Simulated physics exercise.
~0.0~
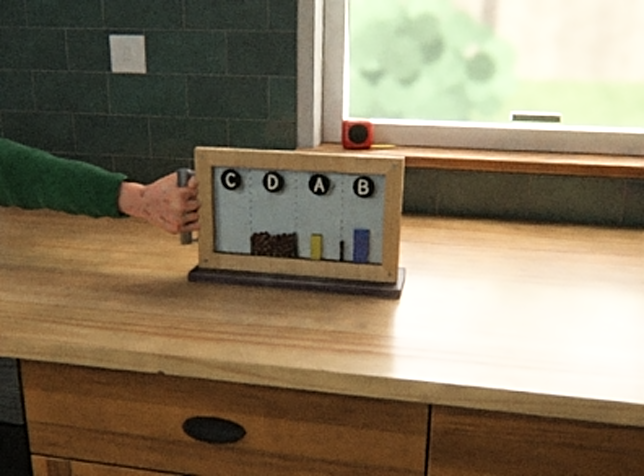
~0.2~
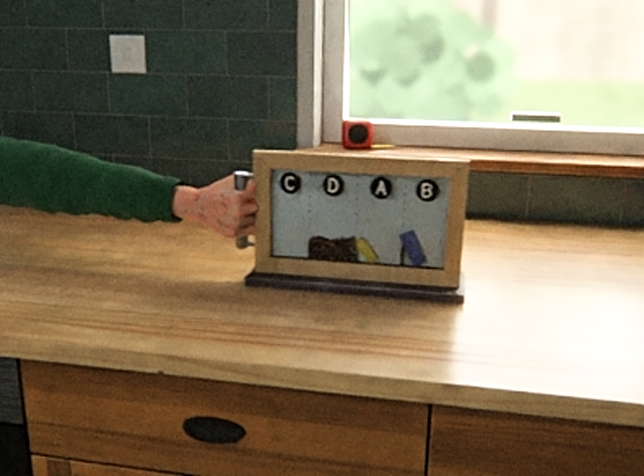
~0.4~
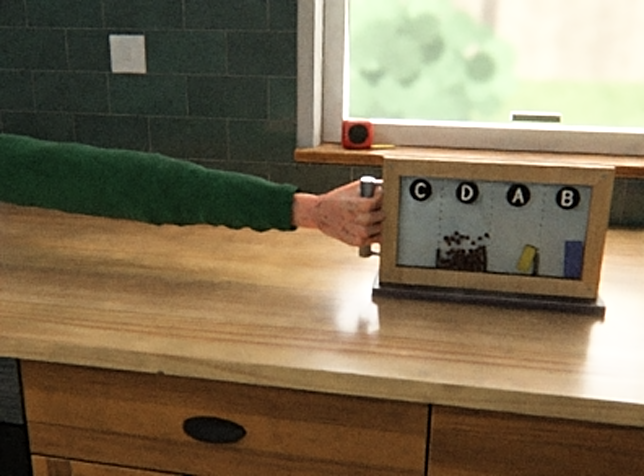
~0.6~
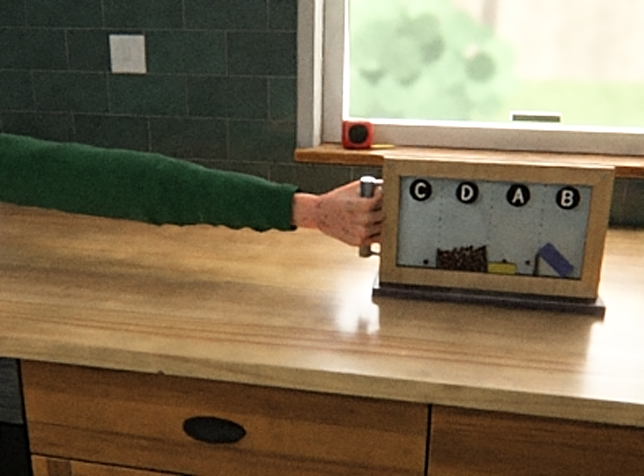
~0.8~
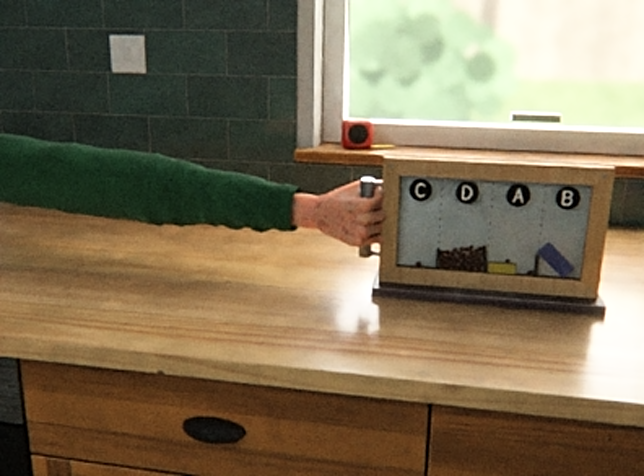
On a wooden kitchen counter, a hand slides a framed case right, toppling its yellow block.
